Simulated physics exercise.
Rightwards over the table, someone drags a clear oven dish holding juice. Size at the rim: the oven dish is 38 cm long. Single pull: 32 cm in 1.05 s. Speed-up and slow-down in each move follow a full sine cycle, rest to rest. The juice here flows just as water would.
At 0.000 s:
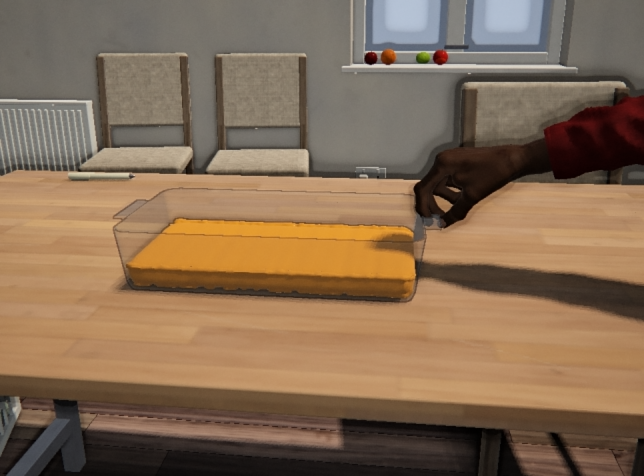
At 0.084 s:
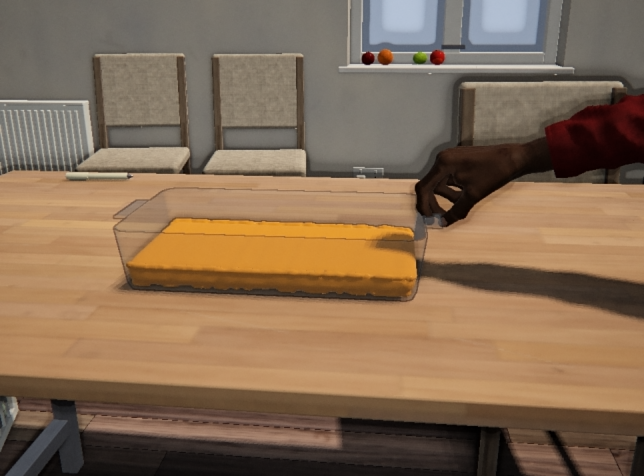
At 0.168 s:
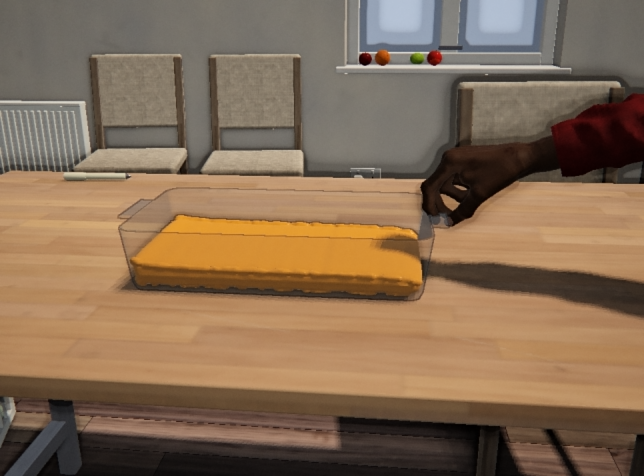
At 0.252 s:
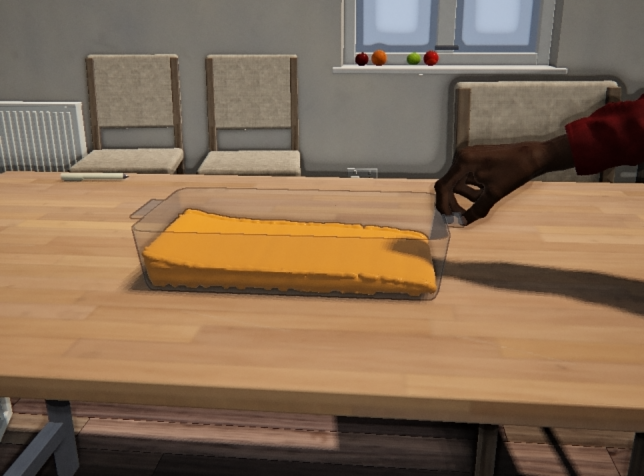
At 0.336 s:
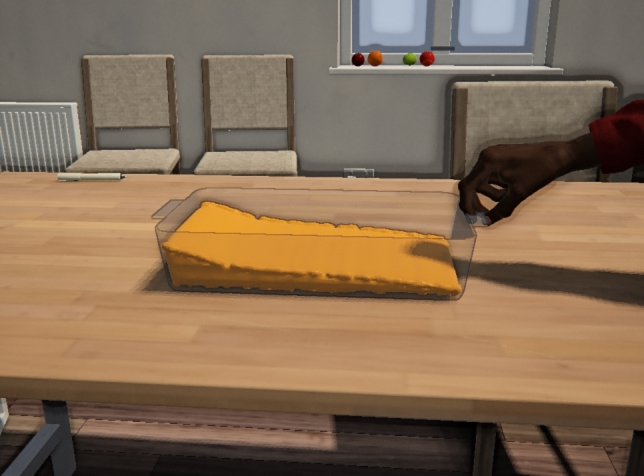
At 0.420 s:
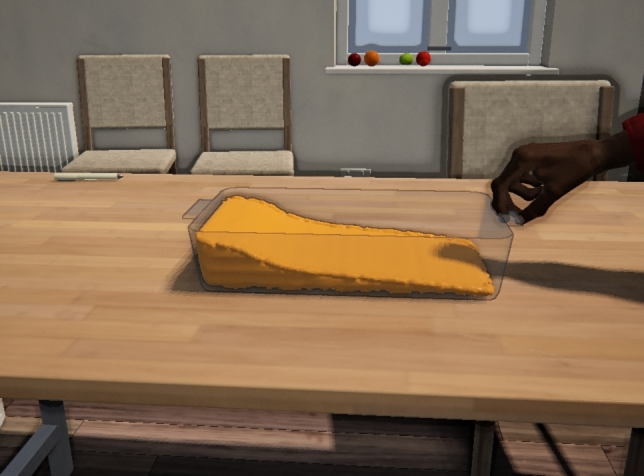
On a wooden table, a hand drags a clear dish rightwards as orange liquid climbs its left side.
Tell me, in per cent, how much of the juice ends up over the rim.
I would say roughly 15 percent of it goes over.
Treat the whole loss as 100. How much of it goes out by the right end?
I reckon around 90 % of it leaves on the right.
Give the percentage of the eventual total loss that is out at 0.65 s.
Estimate: Close to 0 in a hundred.
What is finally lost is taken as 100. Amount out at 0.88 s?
0 per cent or so.
Then, 0.65 s in, it has gone 23 cm; 0 per cent is out over the left end and 0 over the right.
Then, 0.88 s in, it has gone 31 cm; 0 per cent is out over the left end and 1 over the right.
Then, 1.11 s in, it has gone 32 cm; 0 per cent is out over the left end and 14 over the right.
Then, 1.34 s in, it has gone 32 cm; 0 per cent is out over the left end and 14 over the right.
Finally, 15 per cent is out in all, 1 of it over the left end.
